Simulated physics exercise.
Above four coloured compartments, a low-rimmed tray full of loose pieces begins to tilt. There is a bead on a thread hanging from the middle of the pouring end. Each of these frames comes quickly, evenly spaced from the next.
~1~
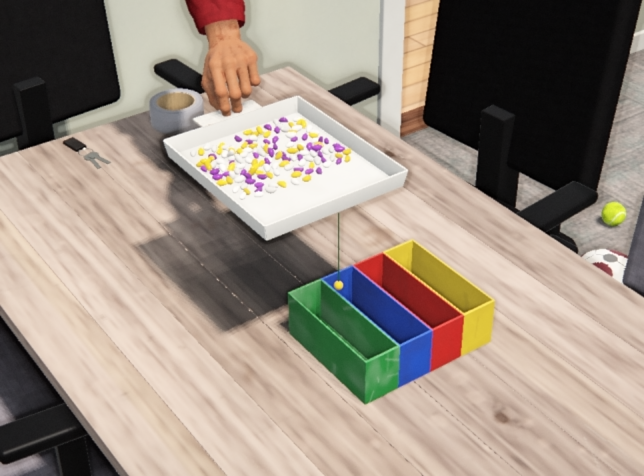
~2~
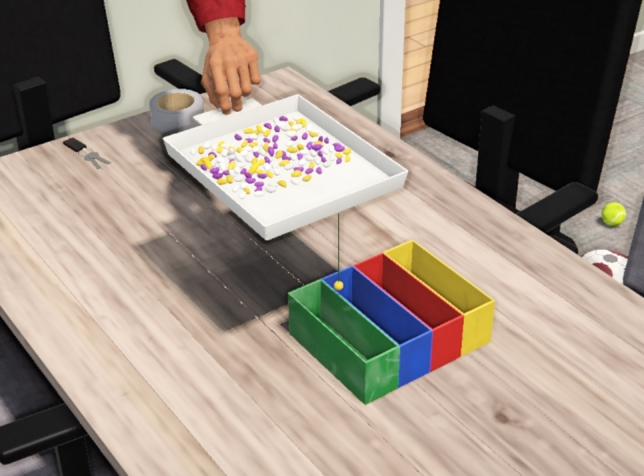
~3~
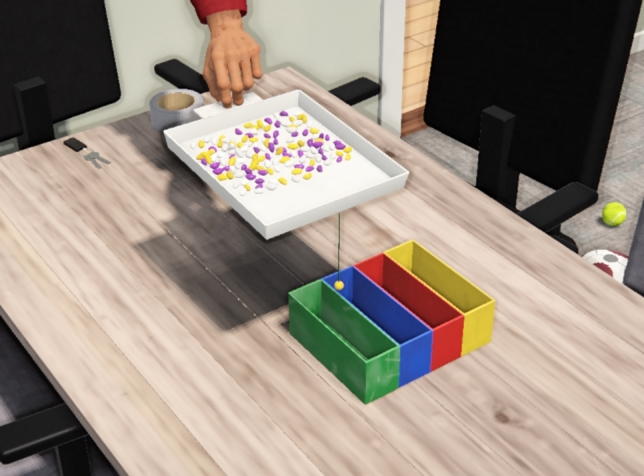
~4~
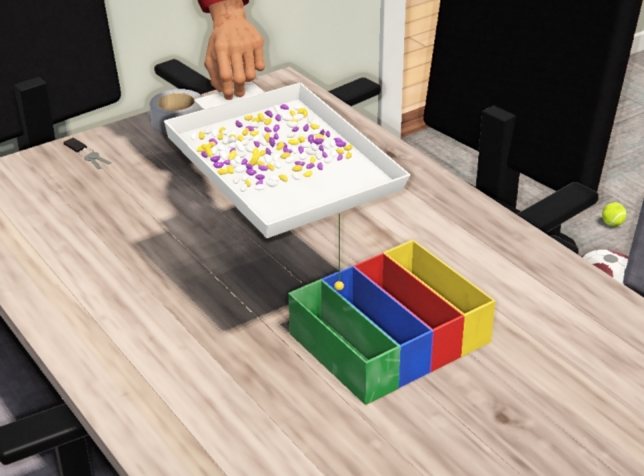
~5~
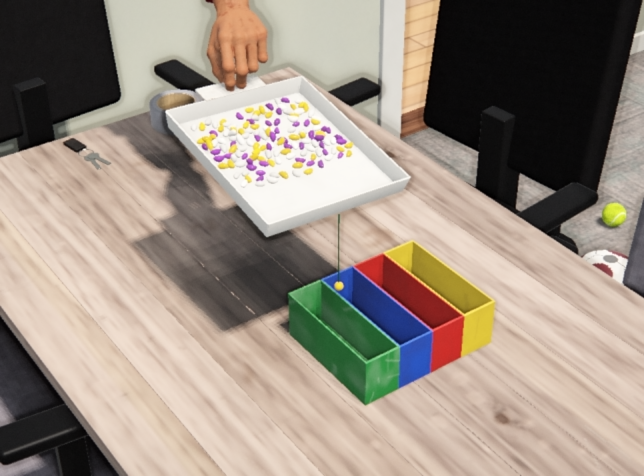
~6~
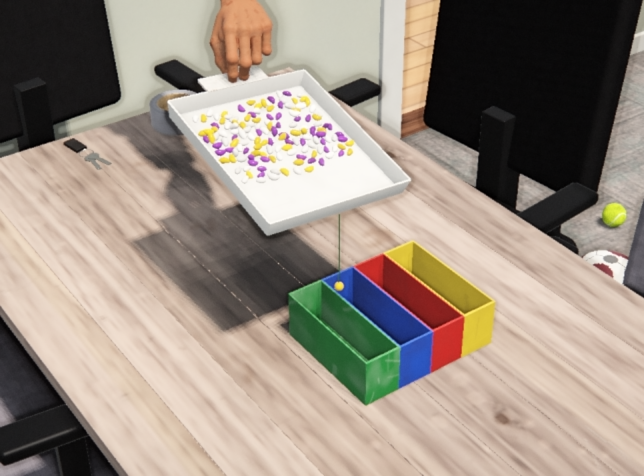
On a wooden table, a hand slowly raised the back of a white tray of purple, yellow and white jelly beans, tilting it slightly toward four coloured compartments while a small bead hung nearly still.
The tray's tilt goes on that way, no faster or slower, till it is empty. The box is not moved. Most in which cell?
Red cell.
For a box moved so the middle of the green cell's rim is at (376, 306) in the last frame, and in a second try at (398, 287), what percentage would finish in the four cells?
First case 90 in a hundred, second case 80 in a hundred.
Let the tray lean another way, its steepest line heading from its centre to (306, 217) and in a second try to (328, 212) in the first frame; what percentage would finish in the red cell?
I'd put it at some 0 % and then some 10 %.
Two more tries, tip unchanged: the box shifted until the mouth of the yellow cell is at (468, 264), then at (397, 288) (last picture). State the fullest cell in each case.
First: The blue one. Second: Yellow.
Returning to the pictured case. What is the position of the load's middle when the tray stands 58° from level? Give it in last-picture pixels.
Load centre: Approx. (359, 173).
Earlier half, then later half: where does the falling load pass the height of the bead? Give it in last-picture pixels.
It passes near (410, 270) first and then near (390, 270).
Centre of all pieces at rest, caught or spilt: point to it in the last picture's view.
Resting centre, last frame: Roughly (409, 331).
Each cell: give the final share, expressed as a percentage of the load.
Looks like the green cell ends near 0 %, the blue cell near 20 %, the red cell near 60 %, and the yellow cell near 10 %.
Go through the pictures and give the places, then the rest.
Corners of the pouring end at (266, 223) and (403, 170), level; middle of the load at (271, 152), jelly beans; bead on its thread at (339, 285); green cell at (382, 371); blue cell at (415, 355); red cell at (447, 339); yellow cell at (478, 324), in the first frame.
Corners of the pouring end at (266, 223) and (403, 171), level; middle of the load at (271, 151), in the second frame.
Corners of the pouring end at (267, 223) and (404, 172), tipped barely, lowest at the right corner; middle of the load at (272, 147), in the third frame.
Corners of the pouring end at (268, 222) and (405, 174), tipped a little, lowest at the right corner; middle of the load at (272, 142), in the fourth frame.
Corners of the pouring end at (269, 221) and (406, 176), tipped a little, lowest at the right corner; middle of the load at (273, 136), in the fifth frame.
Corners of the pouring end at (271, 221) and (407, 178), tipped a little, lowest at the right corner; middle of the load at (274, 131); green cell at (382, 372); blue cell at (415, 356); red cell at (447, 340); yellow cell at (478, 325), in the sixth frame.
Soon after the last picture, tray tipped steeply; nearly all on the tray; a stray few falling or outside the box.
A little later, tray tipped right over; most on the tray; a small part in the red cell; a stray few in the blue cell; a stray few in the green cell; a stray few in the yellow cell; a small part falling or outside the box.
Later still, tray tipped past a quarter turn; about two thirds in the red cell; about a quarter in the blue cell; a small part in the yellow cell; a small part in the green cell; a stray few falling or outside the box.
At rest, tray tipped past a quarter turn; about two thirds in the red cell; about a quarter in the blue cell; a small part in the yellow cell; a small part in the green cell; a stray few outside the box.
